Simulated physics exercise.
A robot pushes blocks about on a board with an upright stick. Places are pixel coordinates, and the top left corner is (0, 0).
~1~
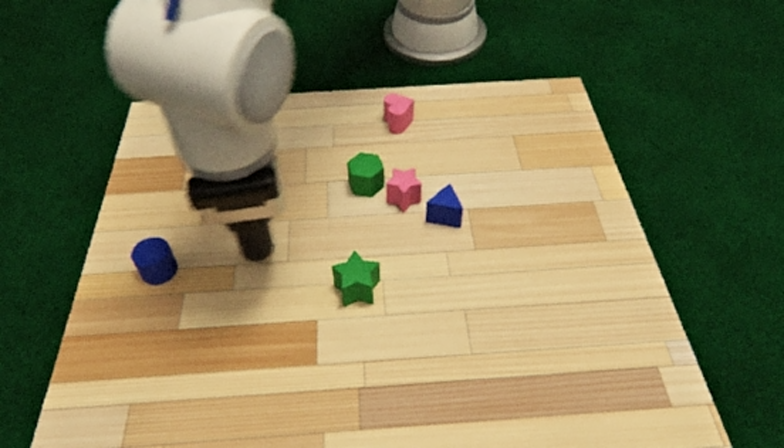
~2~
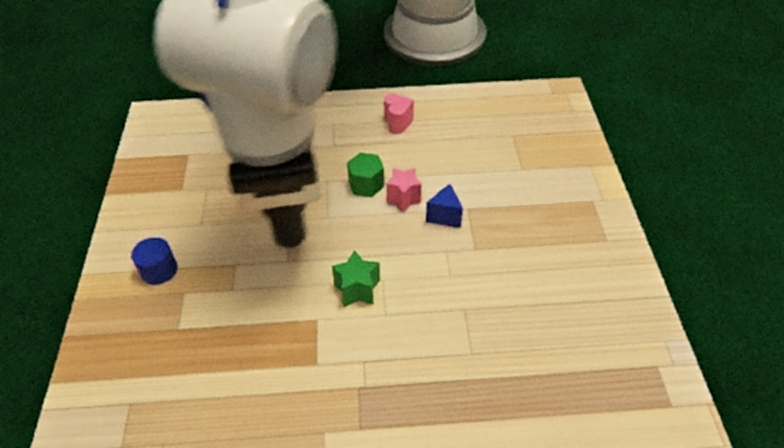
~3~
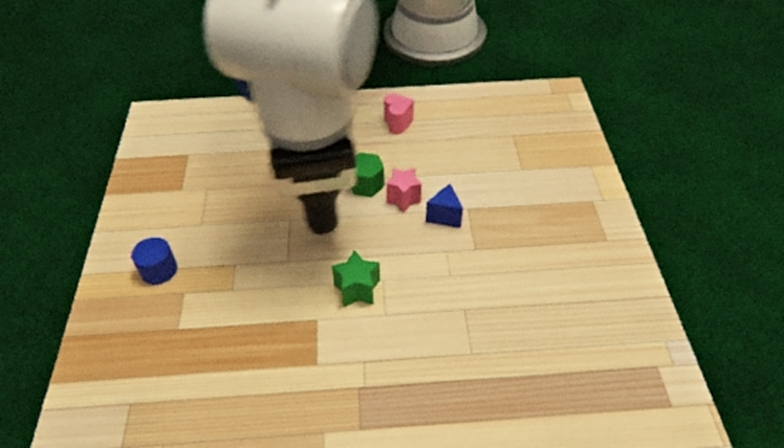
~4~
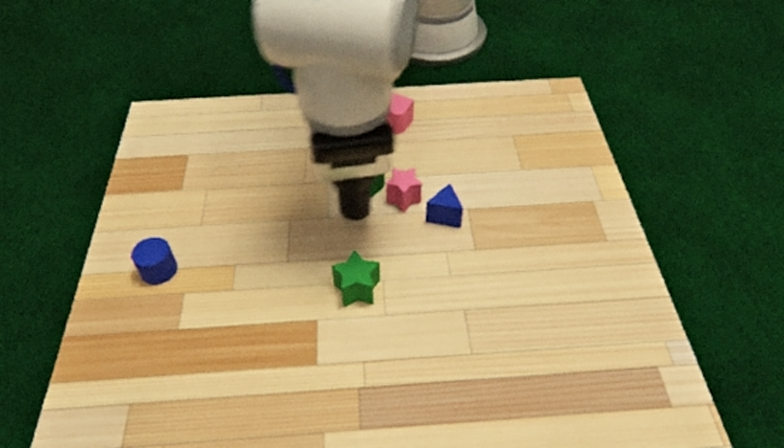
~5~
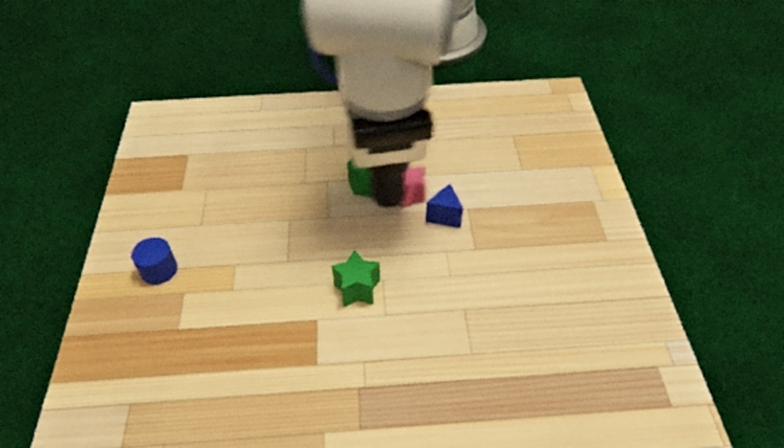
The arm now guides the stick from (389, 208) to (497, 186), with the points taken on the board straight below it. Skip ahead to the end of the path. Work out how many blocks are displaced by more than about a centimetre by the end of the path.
I think only one will be displaced.
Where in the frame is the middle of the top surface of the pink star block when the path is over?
The top centre is at (451, 155).
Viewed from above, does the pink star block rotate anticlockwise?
In short: Yes.
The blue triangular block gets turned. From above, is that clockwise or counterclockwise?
It turns clockwise.
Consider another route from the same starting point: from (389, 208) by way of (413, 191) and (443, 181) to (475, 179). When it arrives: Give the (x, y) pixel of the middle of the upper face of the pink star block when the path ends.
So, by the moment the path ends, you'll find the top centre of the pink star block at (482, 141).
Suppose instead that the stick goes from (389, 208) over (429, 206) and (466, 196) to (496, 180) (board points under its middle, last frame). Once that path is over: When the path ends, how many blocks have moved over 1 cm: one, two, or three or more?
I count two.
What follows on the original path. One third of the way, stick at (428, 189); pink star block at (438, 162), turned 30° anticlockwise.
Two thirds of the way, stick at (463, 182); pink star block at (450, 155), turned 75° anticlockwise; blue triangular block at (452, 198), turned 25° clockwise.
At the end, stick at (499, 174); green hexagonal block in place; pink star block at (451, 155), turned 80° anticlockwise; blue triangular block at (452, 198), turned 25° clockwise.
